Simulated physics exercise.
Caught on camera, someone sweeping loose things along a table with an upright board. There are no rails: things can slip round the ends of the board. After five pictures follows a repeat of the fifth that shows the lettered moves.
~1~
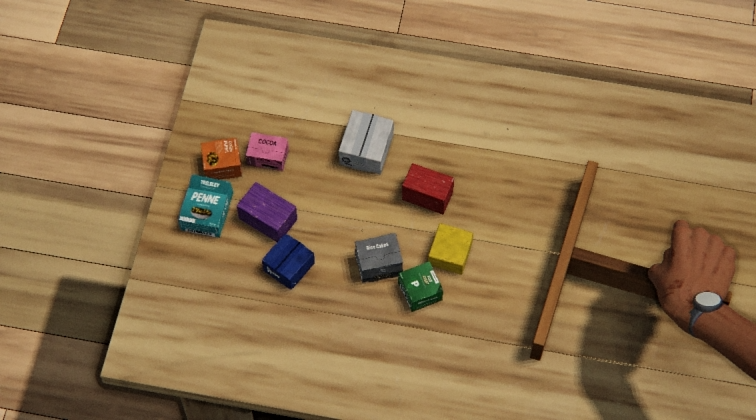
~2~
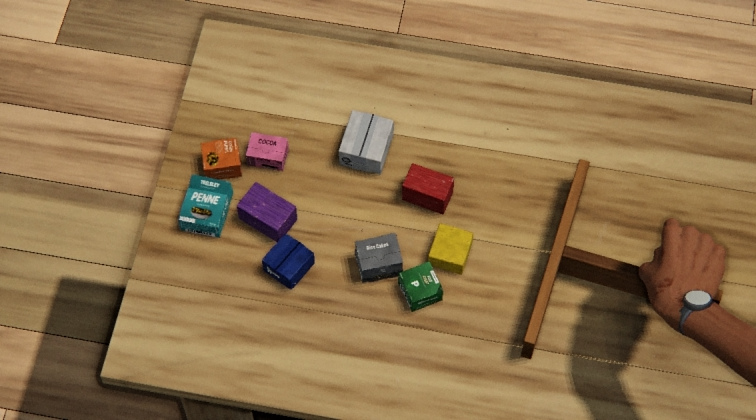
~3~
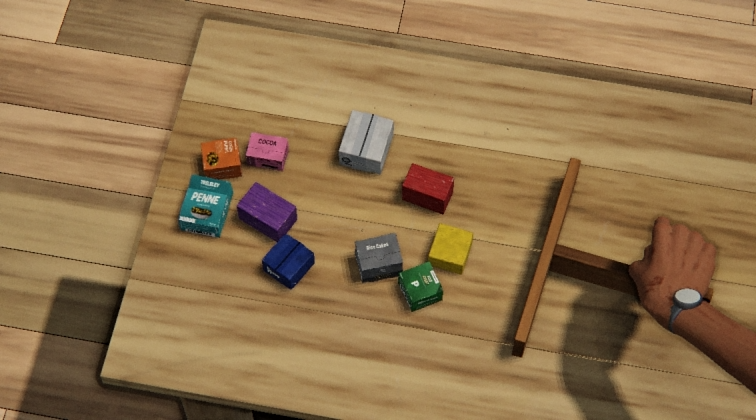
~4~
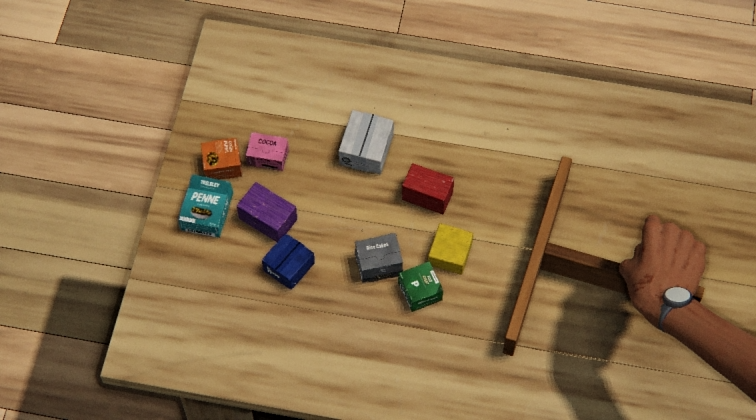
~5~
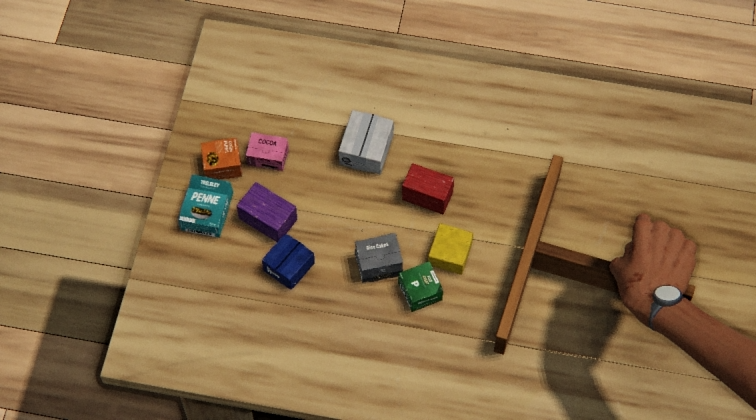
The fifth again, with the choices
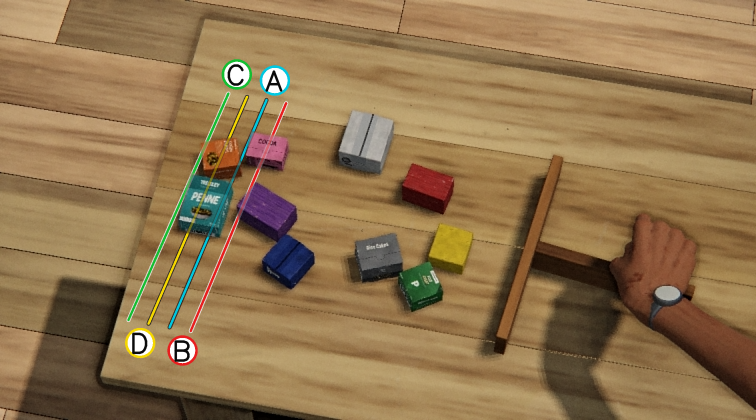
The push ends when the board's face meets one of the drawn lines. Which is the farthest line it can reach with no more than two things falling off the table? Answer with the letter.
It should halt at A.
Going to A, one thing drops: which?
The turquoise packet.
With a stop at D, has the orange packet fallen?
By then, yes.
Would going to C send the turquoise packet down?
By then, yes.
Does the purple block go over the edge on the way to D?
By then, yes.
On the marked copy, A at (220, 209); B at (240, 212); C at (180, 202); D at (200, 206).
Following A. Soon after the start, board (418, 225); green box (372, 277); grey packet (347, 248).
Later, board (307, 206); blue box (227, 269); purple block (249, 188).
In the end, board (221, 192); turquoise packet over the edge; orange packet (183, 132); one fallen.
As for the rest, B is within the limit but short; C drops six; D drops four.
